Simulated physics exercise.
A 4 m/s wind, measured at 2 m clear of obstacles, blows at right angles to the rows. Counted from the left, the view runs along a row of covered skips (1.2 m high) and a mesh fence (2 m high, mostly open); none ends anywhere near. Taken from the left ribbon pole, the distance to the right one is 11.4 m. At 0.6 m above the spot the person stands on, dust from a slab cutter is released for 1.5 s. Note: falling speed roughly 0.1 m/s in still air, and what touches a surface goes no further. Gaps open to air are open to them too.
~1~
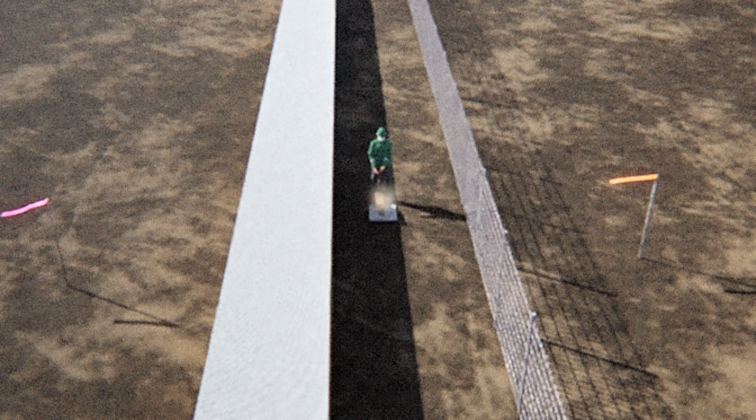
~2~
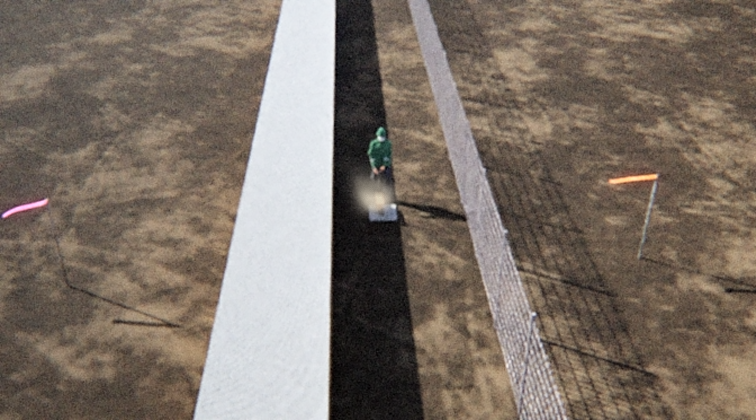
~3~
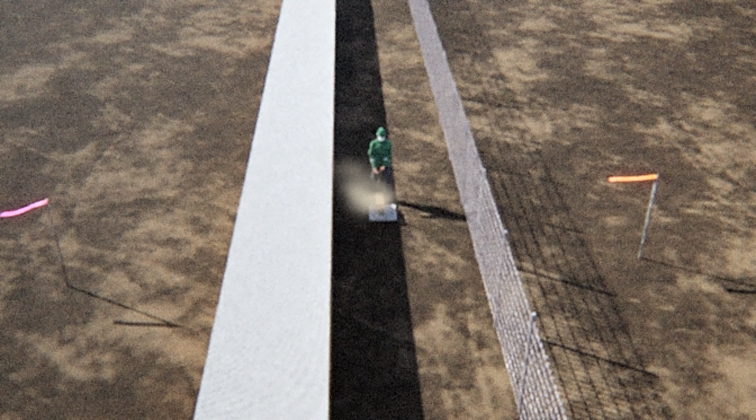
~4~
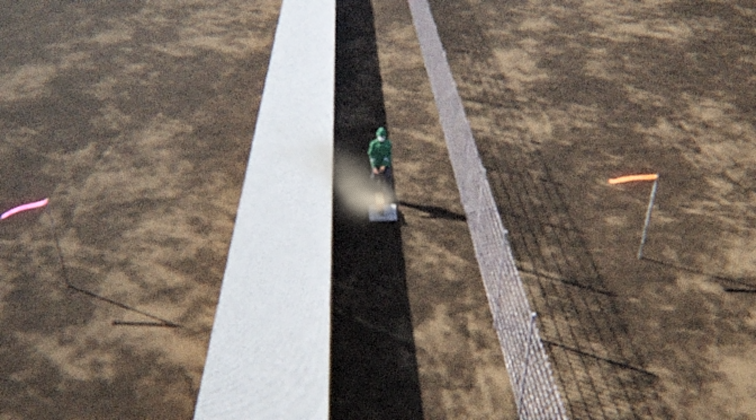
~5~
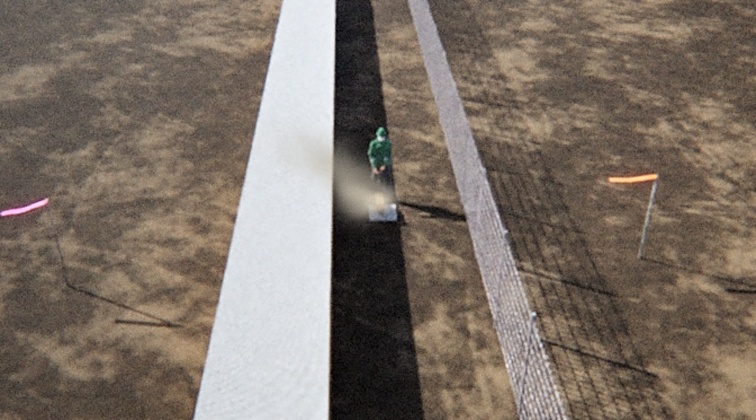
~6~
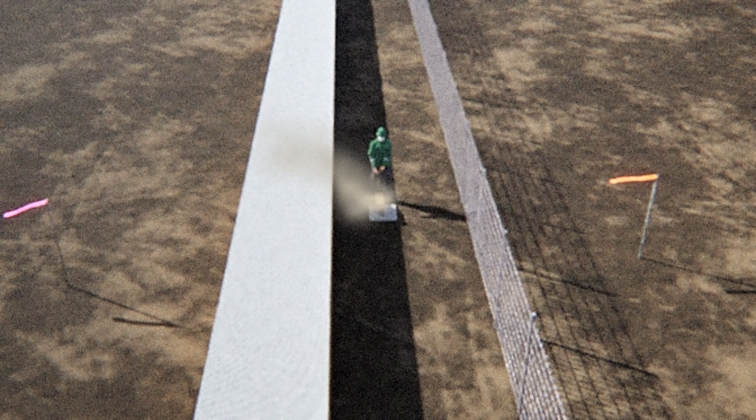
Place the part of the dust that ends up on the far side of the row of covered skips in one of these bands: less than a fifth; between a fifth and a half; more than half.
It is more than half.
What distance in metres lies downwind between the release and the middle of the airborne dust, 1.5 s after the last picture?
It works out to about 3.5 m.
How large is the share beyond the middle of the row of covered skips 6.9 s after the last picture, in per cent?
80 %.
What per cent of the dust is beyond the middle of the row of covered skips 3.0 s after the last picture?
I'd say somewhere near 80 %.
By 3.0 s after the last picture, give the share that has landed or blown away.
Estimate: Some 20 % no longer in the air.
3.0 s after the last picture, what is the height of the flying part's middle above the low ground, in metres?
Middle height: Approx. 1.8 m.
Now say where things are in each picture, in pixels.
The dust in the air spans x = 375 to 390 around y = 195 and it comes from (383, 208), in the first frame.
The right ribbon ends at (610, 182), leaning 85 degrees to the left and the dust in the air spans x = 360 to 385 around y = 195, in the second frame.
The dust in the air spans x = 345 to 385 around y = 195 and the top of the row of covered skips crosses (289, 174), in the third frame.
The right ribbon ends at (610, 182), leaning 80 degrees to the left and the dust in the air spans x = 320 to 385 around y = 190, in the fourth frame.
The dust in the air spans x = 295 to 385 around y = 190, in the fifth frame.
The right ribbon ends at (611, 182), leaning 85 degrees to the left, the dust in the air spans x = 265 to 385 around y = 185 and the top of the row of covered skips crosses (289, 174), in the sixth frame.
Then, 1.5 s after the last picture, 12 % is no longer flying here, and 68 % is beyond the row of covered skips; the middle of what still flies is 1.8 m above the low ground, near (220, 151).
Then, 3.0 s after the last picture, 20 % is no longer flying here, and 80 % is beyond the row of covered skips.
Then, 6.9 s after the last picture, 34 % is no longer flying here, and 81 % is beyond the row of covered skips.
Then, 19.0 s after the last picture, 97 % is no longer flying here, and 81 % is beyond the row of covered skips.
Then, 44.0 s after the last picture, 100 % is no longer flying here, and 81 % is beyond the row of covered skips.
